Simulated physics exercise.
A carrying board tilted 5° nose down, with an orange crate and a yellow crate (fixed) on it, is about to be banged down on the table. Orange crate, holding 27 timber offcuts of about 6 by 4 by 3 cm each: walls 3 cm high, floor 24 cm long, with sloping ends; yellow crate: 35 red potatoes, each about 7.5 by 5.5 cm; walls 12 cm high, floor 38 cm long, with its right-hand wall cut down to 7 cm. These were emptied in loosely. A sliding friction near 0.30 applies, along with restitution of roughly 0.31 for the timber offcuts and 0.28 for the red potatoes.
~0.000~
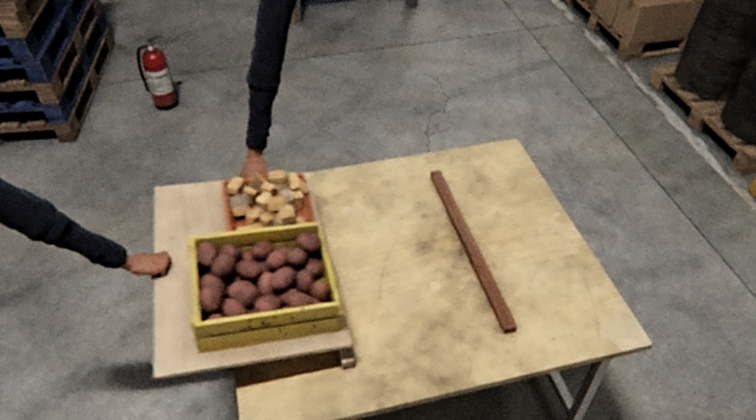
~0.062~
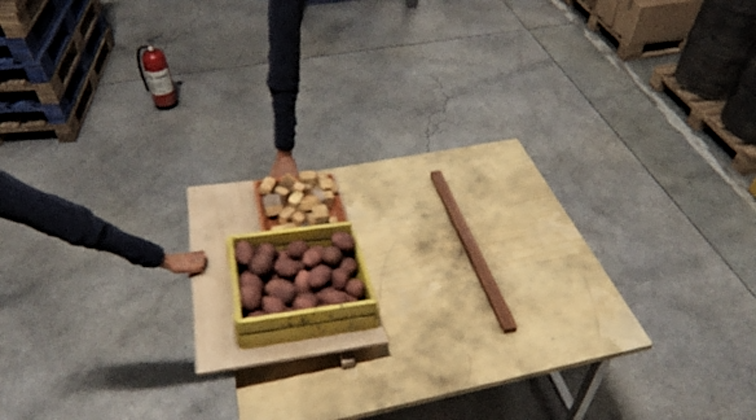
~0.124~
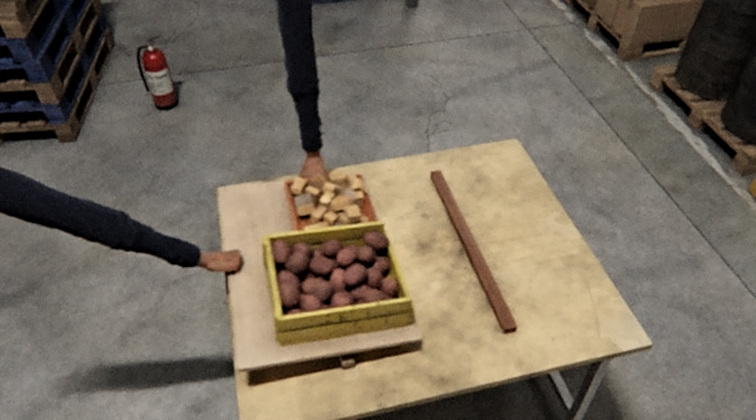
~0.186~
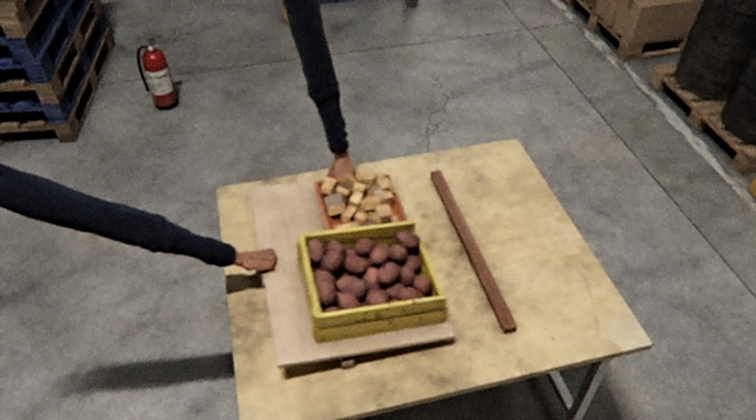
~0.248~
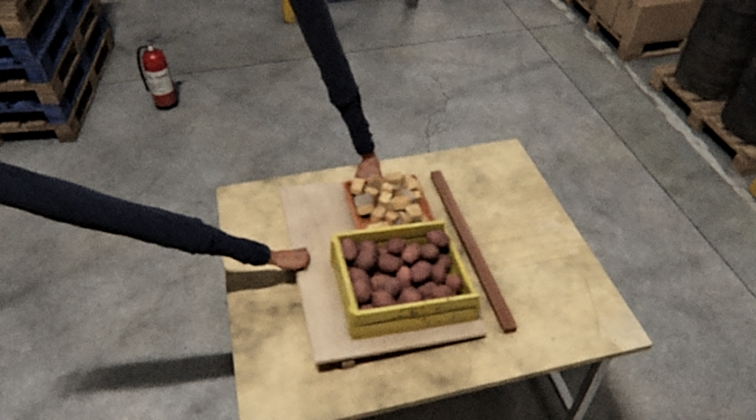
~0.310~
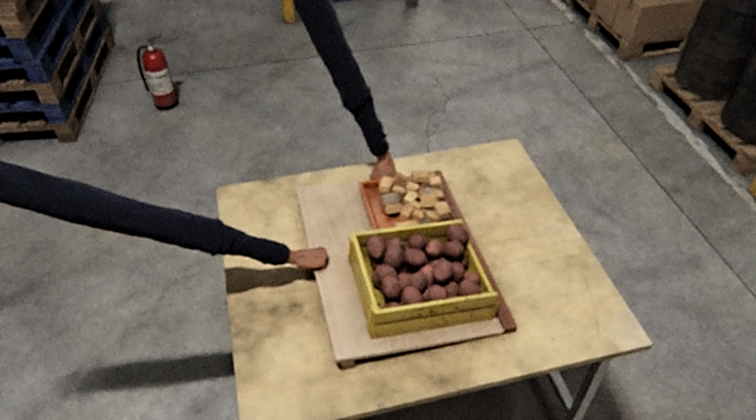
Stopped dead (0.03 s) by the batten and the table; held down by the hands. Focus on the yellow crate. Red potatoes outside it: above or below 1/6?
Watch, the losses won't reach one sixth.
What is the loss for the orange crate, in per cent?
Orange crate - about 35 per cent.
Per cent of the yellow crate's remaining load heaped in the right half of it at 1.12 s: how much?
I'd say near 70 out of a hundred.
After 0.35 s, 2 of 27 out of the orange crate and 0 of 35 out of the yellow crate.
After 0.47 s, 8 of 27 out of the orange crate and 2 of 35 out of the yellow crate.
After 0.69 s, 9 of 27 out of the orange crate and 2 of 35 out of the yellow crate.
Final count (at 1.12 s), 9 of 27 out of the orange crate and 2 of 35 out of the yellow crate. Asked share, 2 of 35, 6 per cent.
